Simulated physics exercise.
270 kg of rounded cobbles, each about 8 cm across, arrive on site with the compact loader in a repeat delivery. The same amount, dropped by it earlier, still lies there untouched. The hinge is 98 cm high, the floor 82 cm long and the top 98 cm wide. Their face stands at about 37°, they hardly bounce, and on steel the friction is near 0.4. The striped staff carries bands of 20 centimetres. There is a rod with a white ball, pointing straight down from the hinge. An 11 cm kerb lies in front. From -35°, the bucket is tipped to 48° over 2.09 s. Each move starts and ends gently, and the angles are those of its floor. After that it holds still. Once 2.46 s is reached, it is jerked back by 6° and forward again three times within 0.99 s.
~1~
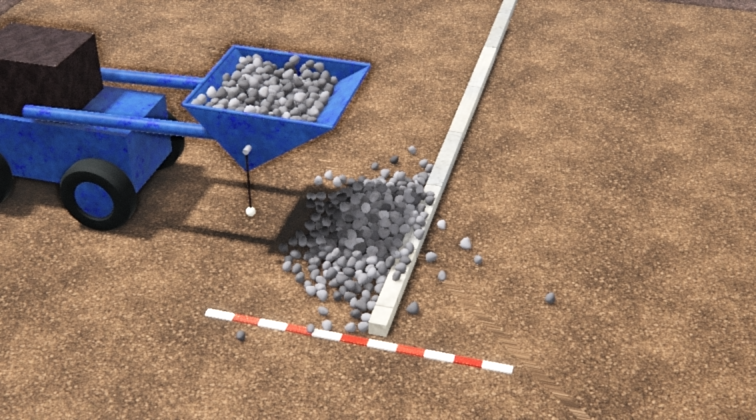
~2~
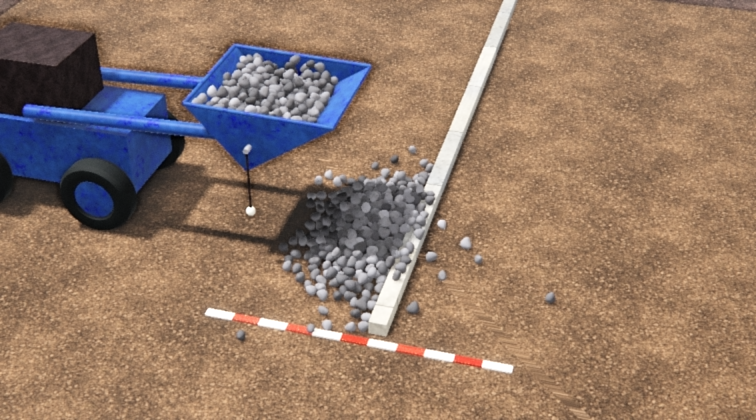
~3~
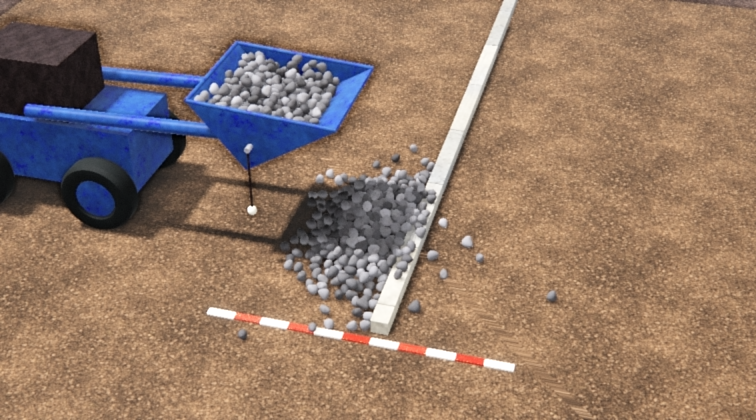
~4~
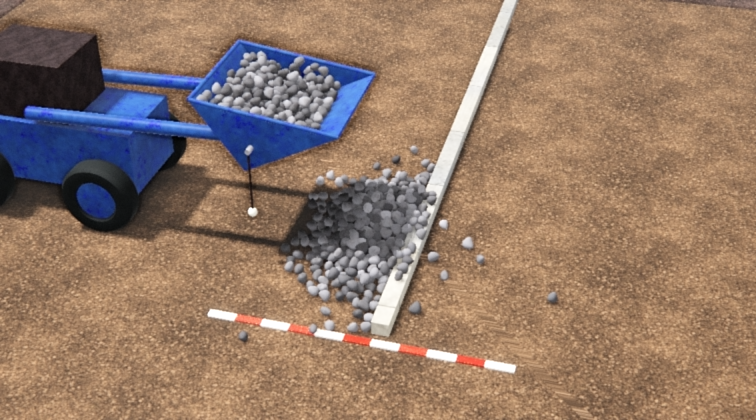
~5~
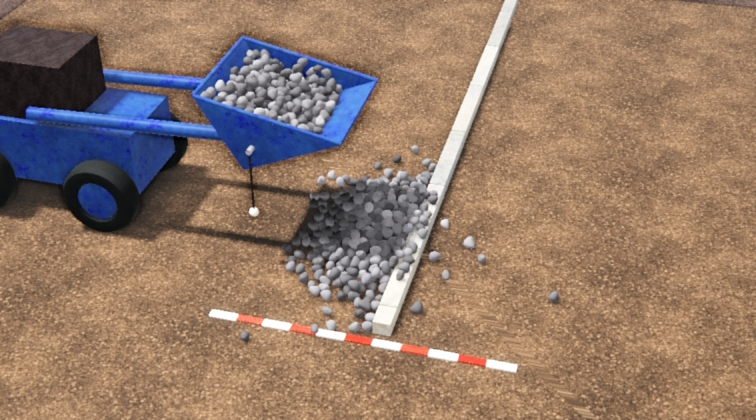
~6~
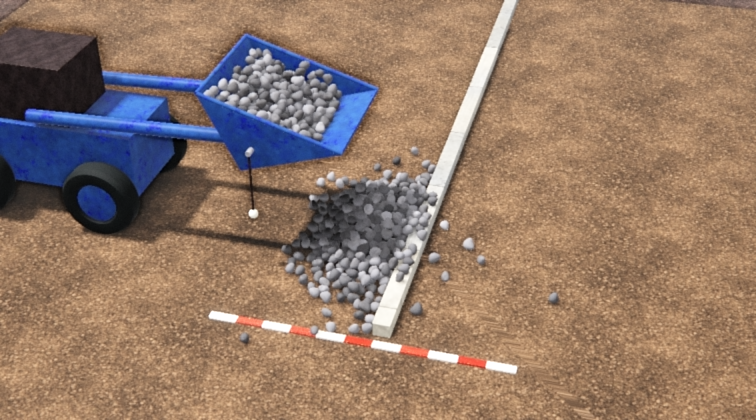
A blue loader's bucket, heaped with grey stones, slowly tilted forward a little above a pile of similar stones lying against a pale kerb, while the loader itself stayed in place.
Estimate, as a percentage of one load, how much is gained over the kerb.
Some 2 per cent is added.
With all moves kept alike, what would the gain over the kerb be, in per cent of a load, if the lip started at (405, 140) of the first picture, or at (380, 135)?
Case one about 70 %, case two about 40 %.
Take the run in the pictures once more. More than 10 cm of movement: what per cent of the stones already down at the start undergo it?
Around 10 in a hundred.
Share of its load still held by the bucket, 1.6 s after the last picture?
Some 5 %, roughly, is held.
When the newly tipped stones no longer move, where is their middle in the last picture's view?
They end up centred around (348, 220).
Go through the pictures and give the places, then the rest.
The bucket is at -35°, its lip at (333, 128); the top of the load is at (276, 73). The earlier load is highest near (385, 213), 23 cm above ground level, 98 % on this side of the kerb, 2 % over the kerb, in the first picture.
The bucket is at -34°, its lip at (333, 129); the top of the load is at (277, 73), in the second picture.
Lip at (336, 131), floor tilted -32°, highest stones at (254, 72), in the third picture.
The bucket is at -28°, its lip at (338, 138); the top of the load is at (248, 71), in the fourth picture.
The bucket is at -24°, its lip at (341, 144); the top of the load is at (251, 66), in the fifth picture.
The bucket is at -18°, its lip at (342, 154); the top of the load is at (250, 65), in the sixth picture.
Then, 1.0 s after the last picture the floor is at 35°; in per cent of one load, 85 in the bucket, 113 on this side of the kerb, 2 over the kerb; the foremost stones are at (458, 263).
Then, 1.6 s after the last picture the floor is at 48°; in per cent of one load, 3 in the bucket, 195 on this side of the kerb, 3 over the kerb; the foremost stones are at (468, 263).
Then, 3.3 s after the last picture the floor is at 48°; in per cent of one load, 0 in the bucket, 197 on this side of the kerb, 3 over the kerb; the foremost stones are at (479, 255).
Then, 5.8 s after the last picture the floor is at 48°; in per cent of one load, 0 in the bucket, 197 on this side of the kerb, 3 over the kerb; the foremost stones are at (479, 255). Net gain over the kerb, 2.
